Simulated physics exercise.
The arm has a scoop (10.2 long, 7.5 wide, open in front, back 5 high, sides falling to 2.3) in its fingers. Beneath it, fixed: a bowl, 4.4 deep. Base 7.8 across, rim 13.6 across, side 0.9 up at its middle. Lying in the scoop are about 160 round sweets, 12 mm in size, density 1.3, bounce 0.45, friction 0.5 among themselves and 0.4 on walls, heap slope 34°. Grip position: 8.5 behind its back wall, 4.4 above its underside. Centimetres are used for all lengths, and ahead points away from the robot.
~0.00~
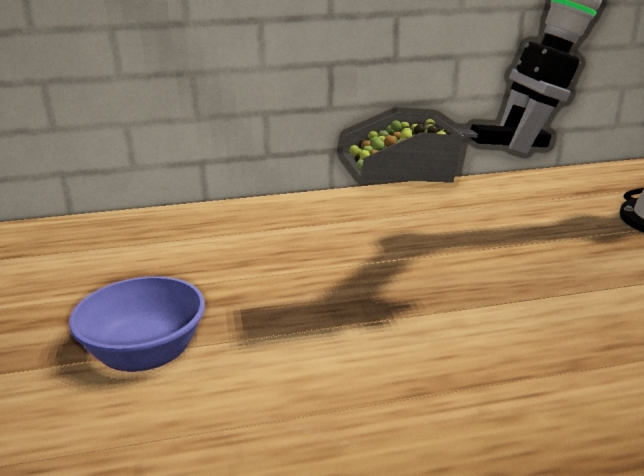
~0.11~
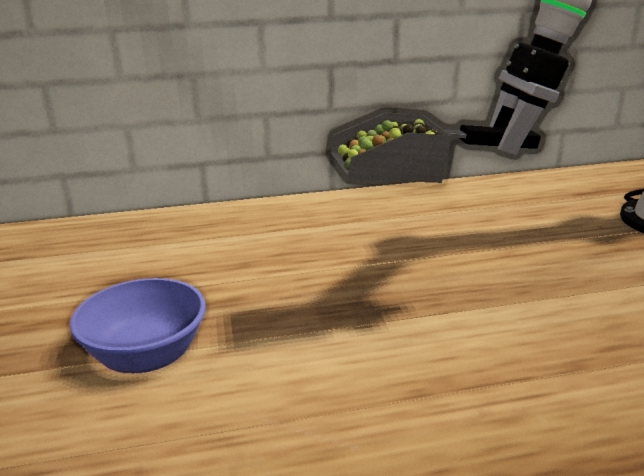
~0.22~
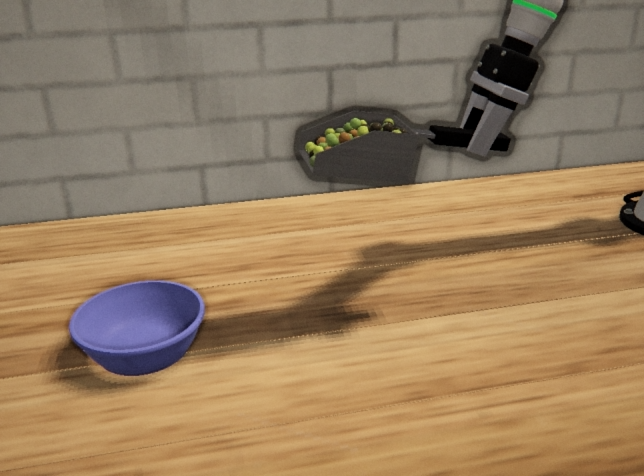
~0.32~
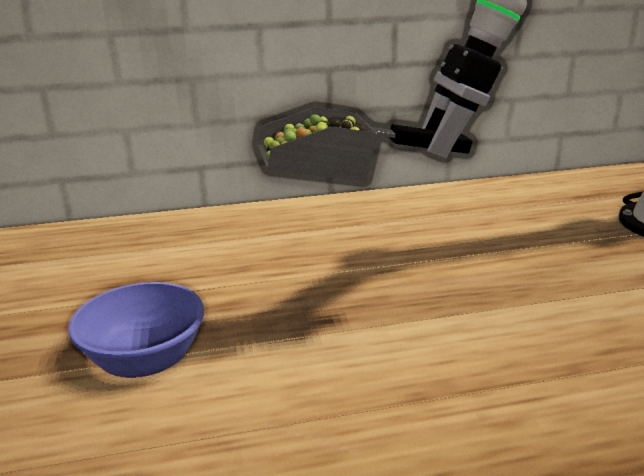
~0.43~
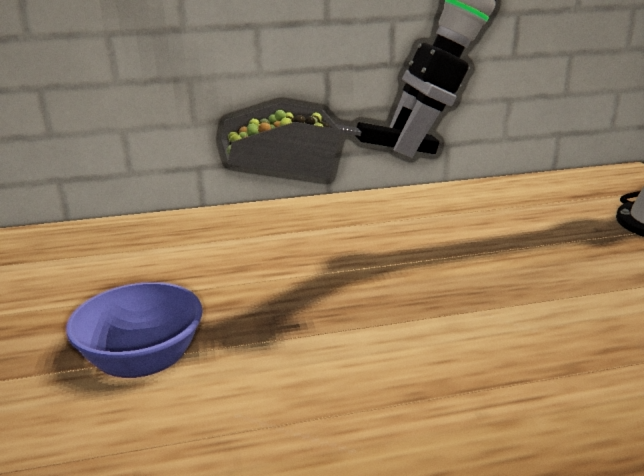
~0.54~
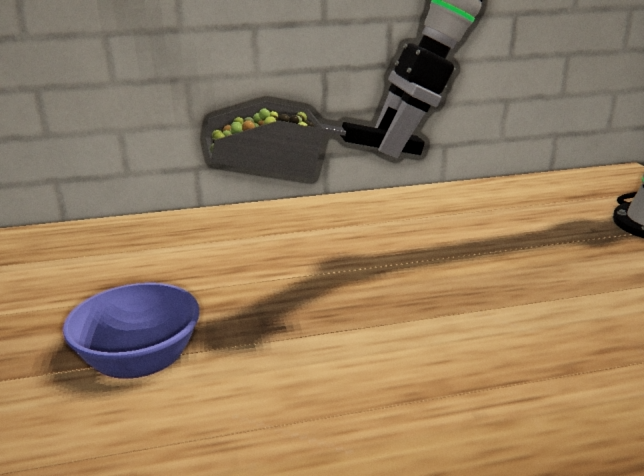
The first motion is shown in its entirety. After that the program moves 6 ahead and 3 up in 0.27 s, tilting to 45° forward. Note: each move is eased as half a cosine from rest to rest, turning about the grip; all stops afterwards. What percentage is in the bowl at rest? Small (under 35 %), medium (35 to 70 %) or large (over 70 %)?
Small.
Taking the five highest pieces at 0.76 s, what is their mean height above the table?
Estimate above table: About 18 centimetres.
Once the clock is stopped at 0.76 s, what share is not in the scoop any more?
Around 25 percent at that moment.
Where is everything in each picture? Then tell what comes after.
The scoop floor at (405, 165), tilted 8° backward; upper third of the load around (415, 139), from x 355 to 450, top at y 125; 155 on the scoop, in the first frame.
The scoop floor at (393, 165), tilted 9° backward; upper third of the load around (401, 139), from x 345 to 440, top at y 125, in the second frame.
The scoop floor at (360, 164), tilted 10° backward; upper third of the load around (367, 139), from x 310 to 405, top at y 125, in the third frame.
The scoop floor at (319, 161), tilted 13° backward; upper third of the load around (324, 135), from x 270 to 365, top at y 120, in the fourth frame.
The scoop floor at (283, 157), tilted 14° backward; upper third of the load around (288, 130), from x 235 to 330, top at y 115, in the fifth frame.
The scoop floor at (267, 156), tilted 15° backward; upper third of the load around (271, 128), from x 215 to 315, top at y 115; 155 on the scoop, in the sixth frame.
After 0.65 s, tilted 6° forward, highest piece 23 above the table; 155 on the scoop.
After 0.76 s, tilted 39° forward, highest piece 17 above the table; 119 on the scoop, 1 in the bowl, 35 in flight or on a rim.
After 1.01 s, tilted 45° forward, highest piece 7 above the table; 143 on the table or floor, 5 in the bowl, 7 in flight or on a rim.
After 2.06 s, tilted 45° forward, highest piece 2 above the table; 150 on the table or floor, 5 in the bowl.
In the end, 150 on the table or floor, 5 in the bowl. That is 3 % in the bowl.
